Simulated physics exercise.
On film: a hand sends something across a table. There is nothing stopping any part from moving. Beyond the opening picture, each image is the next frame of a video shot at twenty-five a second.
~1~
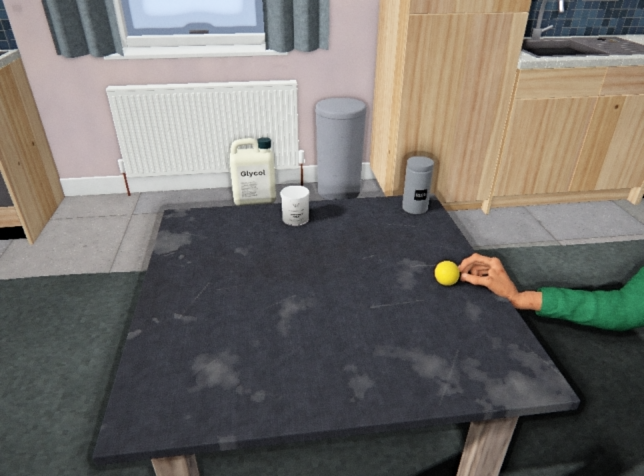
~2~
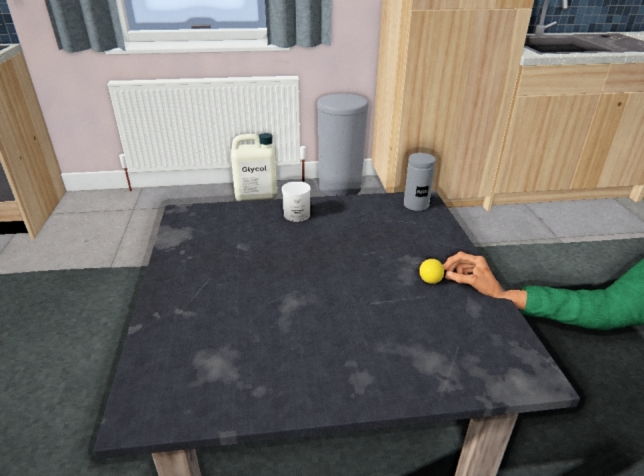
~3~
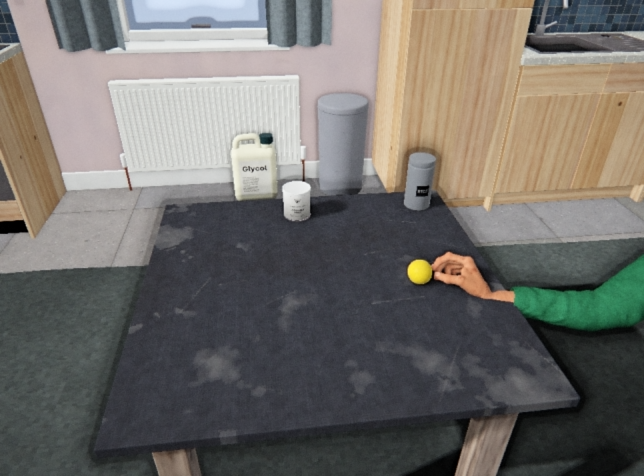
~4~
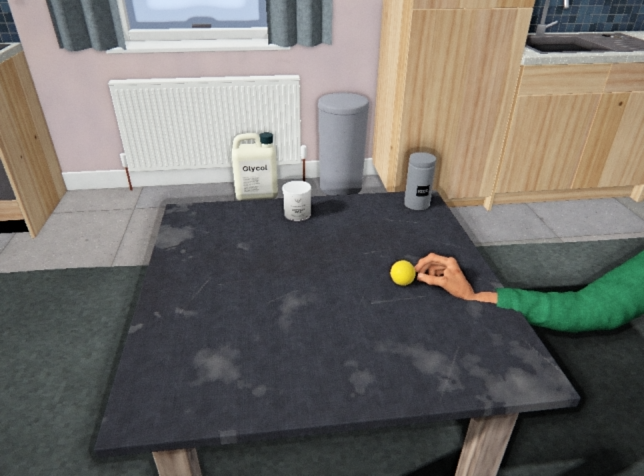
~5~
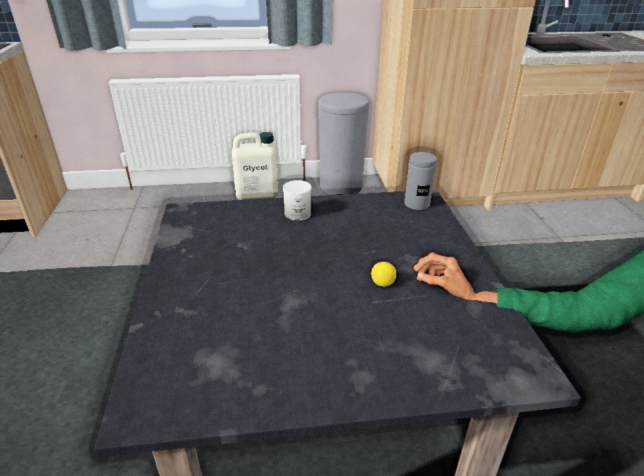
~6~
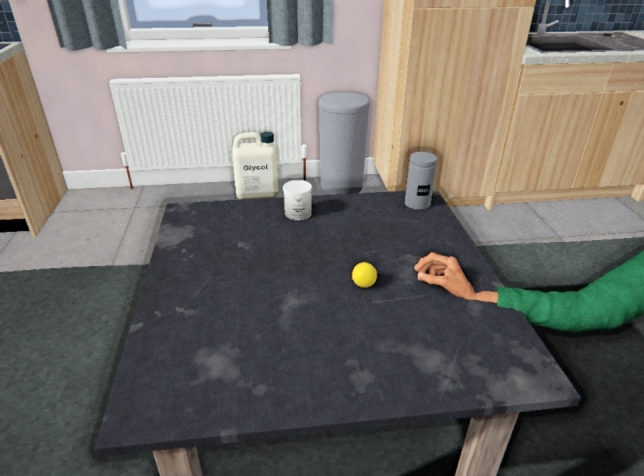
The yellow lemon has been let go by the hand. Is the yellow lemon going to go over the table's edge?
Yes - beyond the rim.
Then, 0.20 s on from there, yellow lemon shifted well along near (269, 282).
Then, 0.40 s on from there, yellow lemon shifted well along near (178, 288).
Then, 0.70 s on from there, yellow lemon now off the table.
Then, 0.90 s on from there, things are still on the move.
In the end, off the table, yellow lemon.
